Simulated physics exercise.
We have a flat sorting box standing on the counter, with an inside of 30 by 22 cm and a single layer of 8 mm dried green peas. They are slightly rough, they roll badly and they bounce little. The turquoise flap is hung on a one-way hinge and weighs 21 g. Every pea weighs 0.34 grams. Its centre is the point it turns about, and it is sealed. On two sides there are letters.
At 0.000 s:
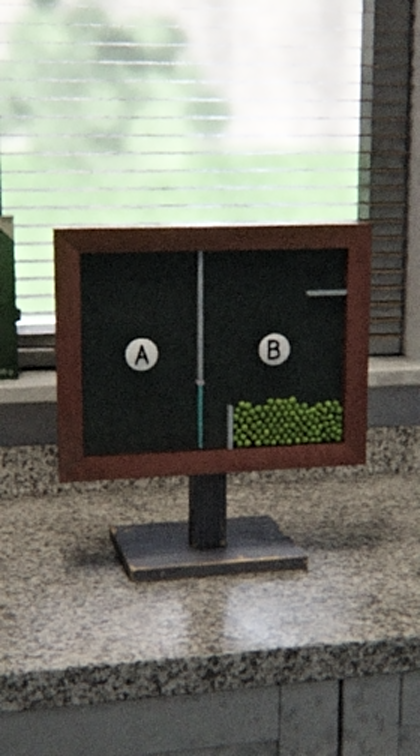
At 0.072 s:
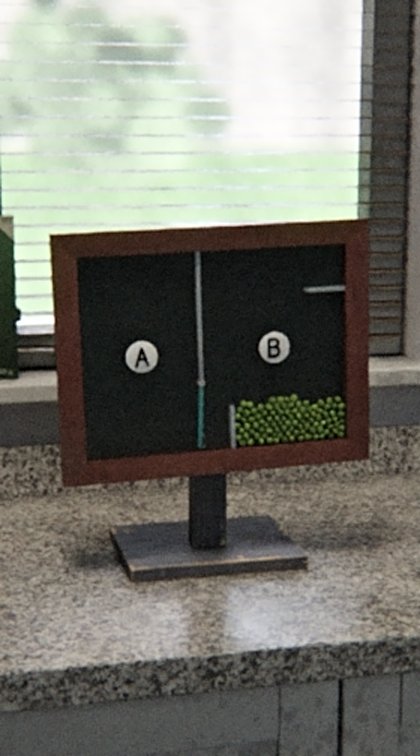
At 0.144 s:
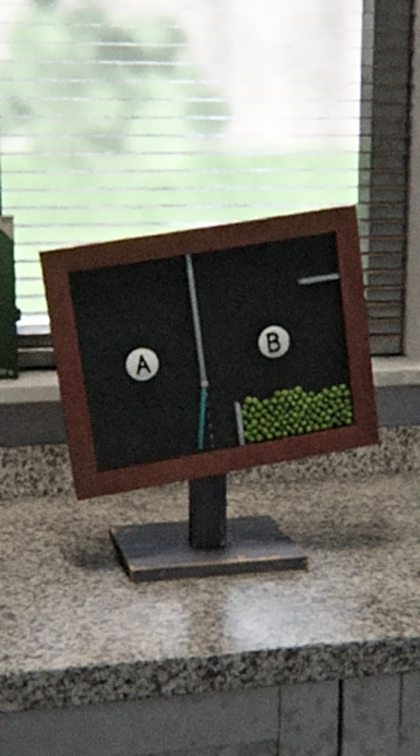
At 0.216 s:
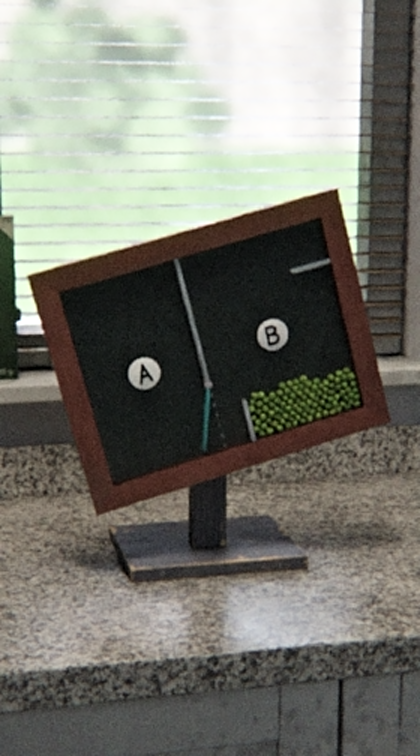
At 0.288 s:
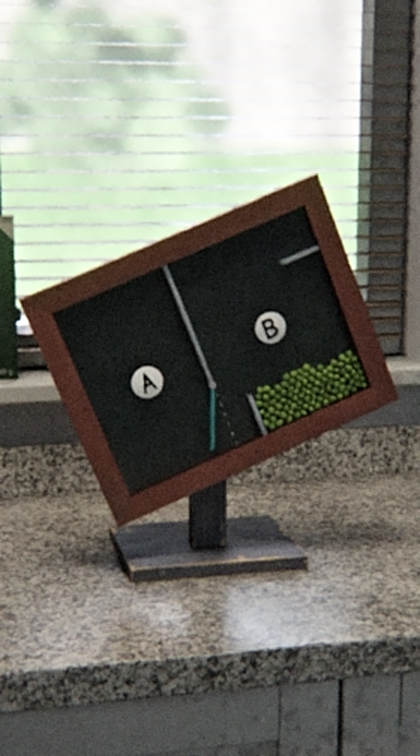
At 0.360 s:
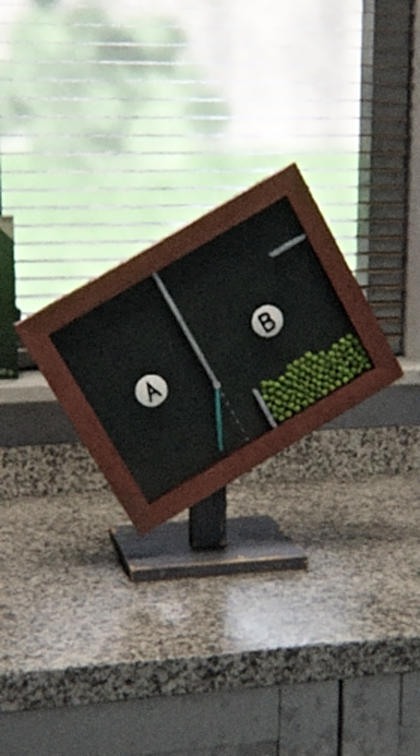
A framed box on a stand, marked A and B, tilted steadily anticlockwise on the counter, while the green peas stayed piled in its lower right corner and the turquoise flap hung nearly straight down.
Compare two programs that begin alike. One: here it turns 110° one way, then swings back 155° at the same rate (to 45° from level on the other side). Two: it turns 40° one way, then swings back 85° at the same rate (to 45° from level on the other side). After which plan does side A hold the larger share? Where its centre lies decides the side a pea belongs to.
Choice: The opening option.
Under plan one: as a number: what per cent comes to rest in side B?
Some 25 per cent.
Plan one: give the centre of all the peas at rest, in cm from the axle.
Offset approx. 10 cm left, 3 cm below.
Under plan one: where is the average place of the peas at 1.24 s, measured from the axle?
4 cm right, 1 cm below.
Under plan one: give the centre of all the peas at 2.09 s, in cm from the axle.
About 2 cm left and 10 cm below.
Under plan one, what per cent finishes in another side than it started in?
I'd say something like 75 percent.
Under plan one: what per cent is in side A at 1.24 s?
Roughly 30 %.
Plan one. 1.24 s, it stands 110° anticlockwise; the peas' middle is 4 cm right of and 1 cm below the centre; A 30 %, B 70 %; turquoise flap open 62°.
After 2.09 s, it stands 32° anticlockwise; the peas' middle is 2 cm left of and 10 cm below the centre; A 65 %, B 35 %; turquoise flap open 38°.
After 2.93 s, it stands 45° clockwise; the peas' middle is 10 cm left of and 3 cm below the centre; A 75 %, B 25 %; turquoise flap open 32°.
Settled by 3.4 s, it stands 45° clockwise; A 75 %, B 25 %; turquoise flap open 31°.
Plan two would end with A 0 %, B 100 %.
